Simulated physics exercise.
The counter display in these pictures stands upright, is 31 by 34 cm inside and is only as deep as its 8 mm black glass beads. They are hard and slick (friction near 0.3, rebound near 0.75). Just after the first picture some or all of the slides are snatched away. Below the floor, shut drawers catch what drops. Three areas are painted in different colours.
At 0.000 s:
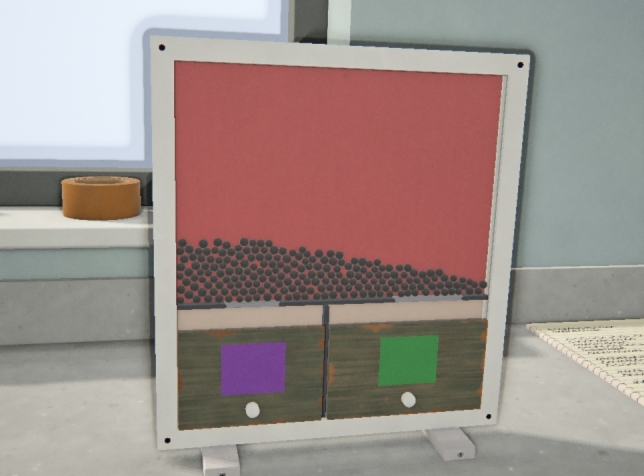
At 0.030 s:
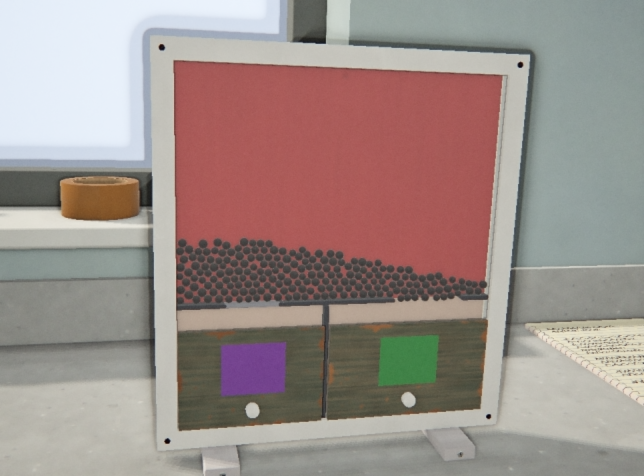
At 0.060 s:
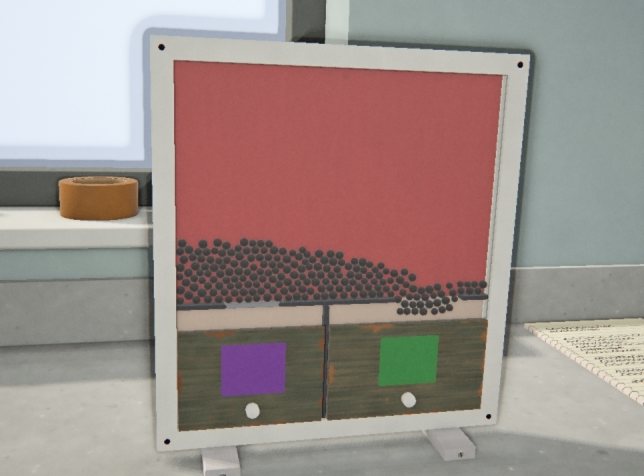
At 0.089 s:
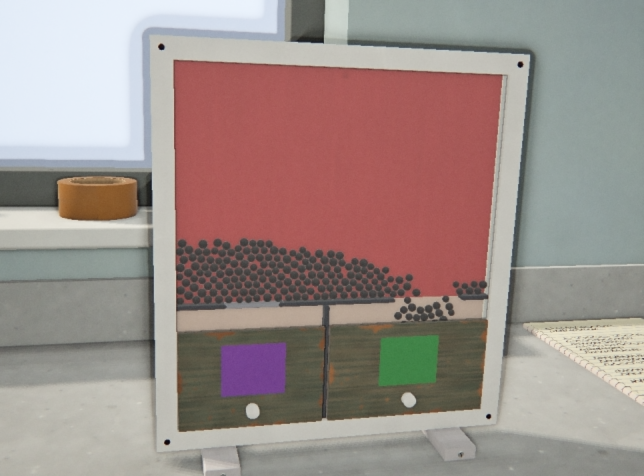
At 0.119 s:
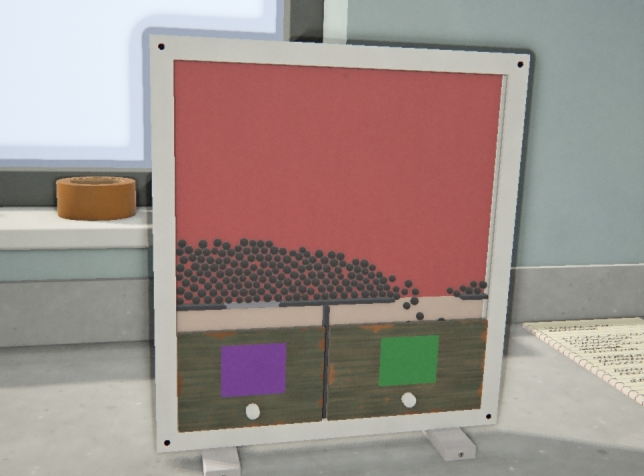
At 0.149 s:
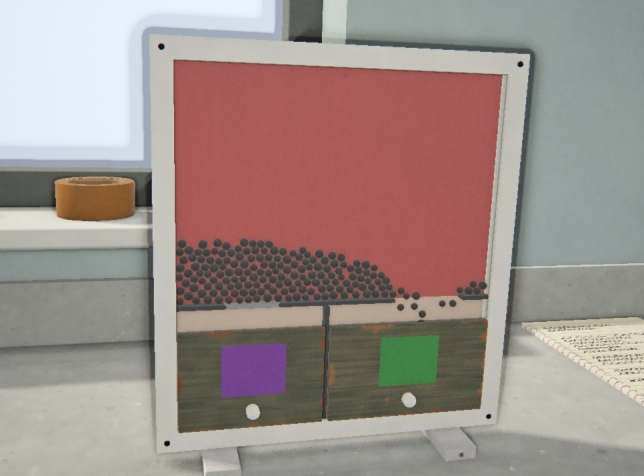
The clip opens on a pile of dark beads, heaped higher at the left, against a red panel above purple-marked and green-marked drawers. A gap opens in the floor above the green-marked drawer, and beads drop through, leaving a small cluster at the far right while the left heap barely changes.
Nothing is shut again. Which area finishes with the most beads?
Answer: Red.
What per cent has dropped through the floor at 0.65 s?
About 30 per cent.
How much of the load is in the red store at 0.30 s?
About 80 per cent.
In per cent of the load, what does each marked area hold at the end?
Red store: 55; purple drawer: 0; green drawer: 45.
After 0.30 s, 20 % are out; red 80 %, green 20 %.
After 0.65 s, 30 % are out; red 70 %, green 25 %.
After 1.35 s, 35 % are out; red 65 %, green 35 %.
All still by 4.5 s, 45 % are out; red 55 %, purple 0 %, green 45 %.
